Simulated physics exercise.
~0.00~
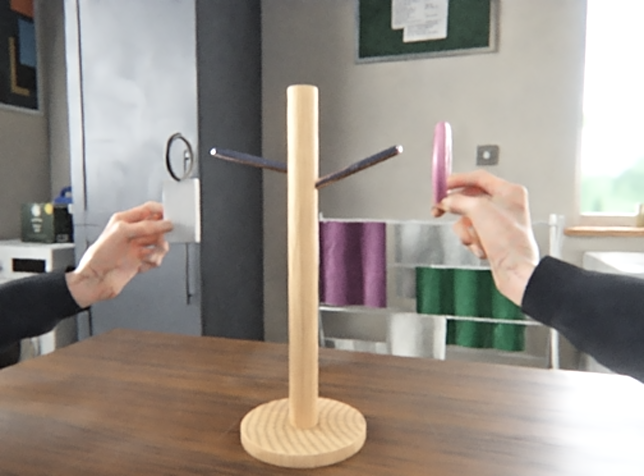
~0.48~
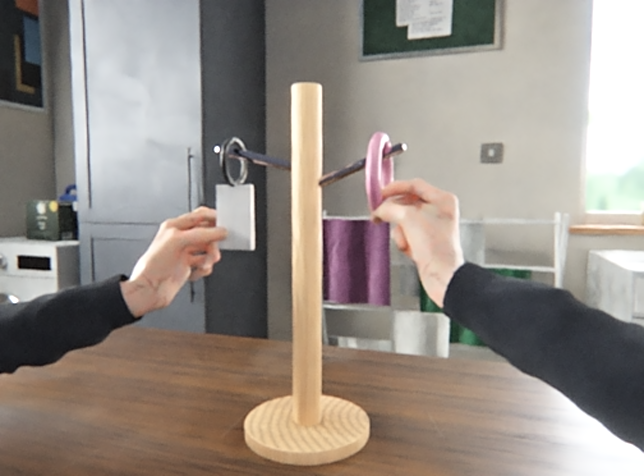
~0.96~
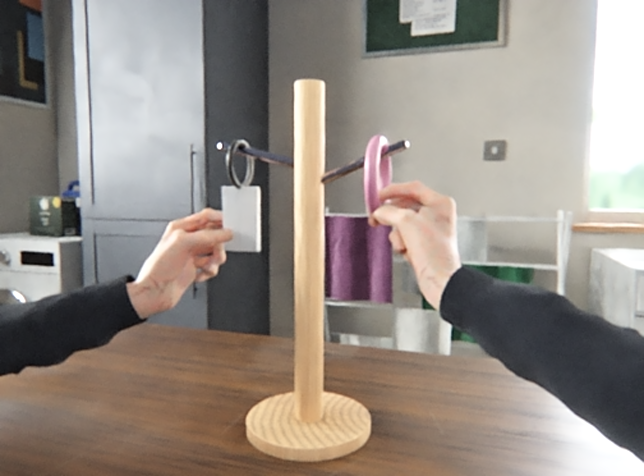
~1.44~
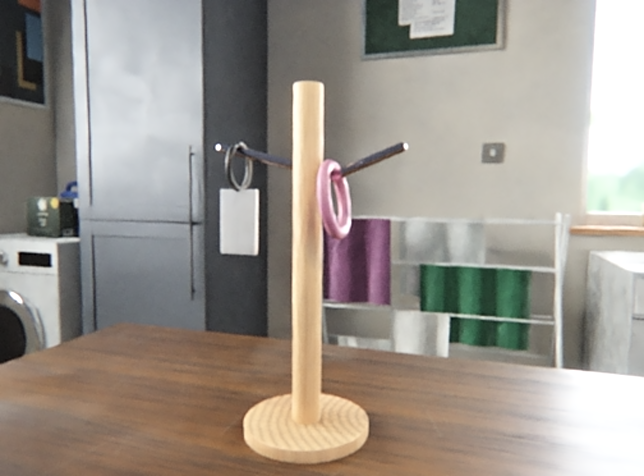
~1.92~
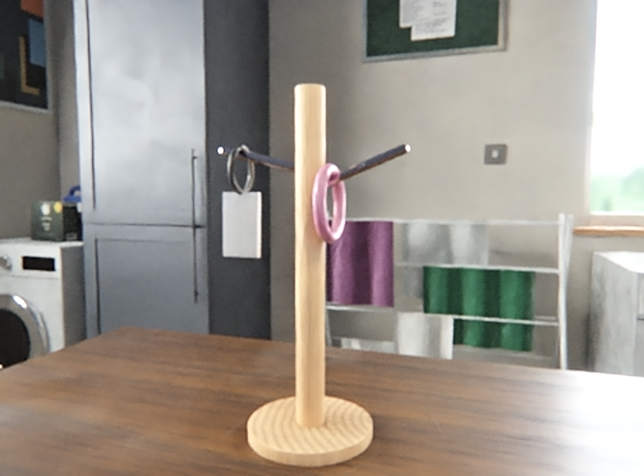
A pale wooden peg stand with a round base and two dark, upward-slanting arms stands on a brown table, seen from the front by a slightly swaying camera in a room with grey cabinets and a rack of purple and green cloths. A hand on the left holds a white tag by its dark ring, and a hand on the right holds a pink ring of tape. Both hands move inward and slip the rings over the arms. They then let go and withdraw. The tape slides left and down its arm towards the post, while the tag stays near the left tip. Both end hanging on their pegs.
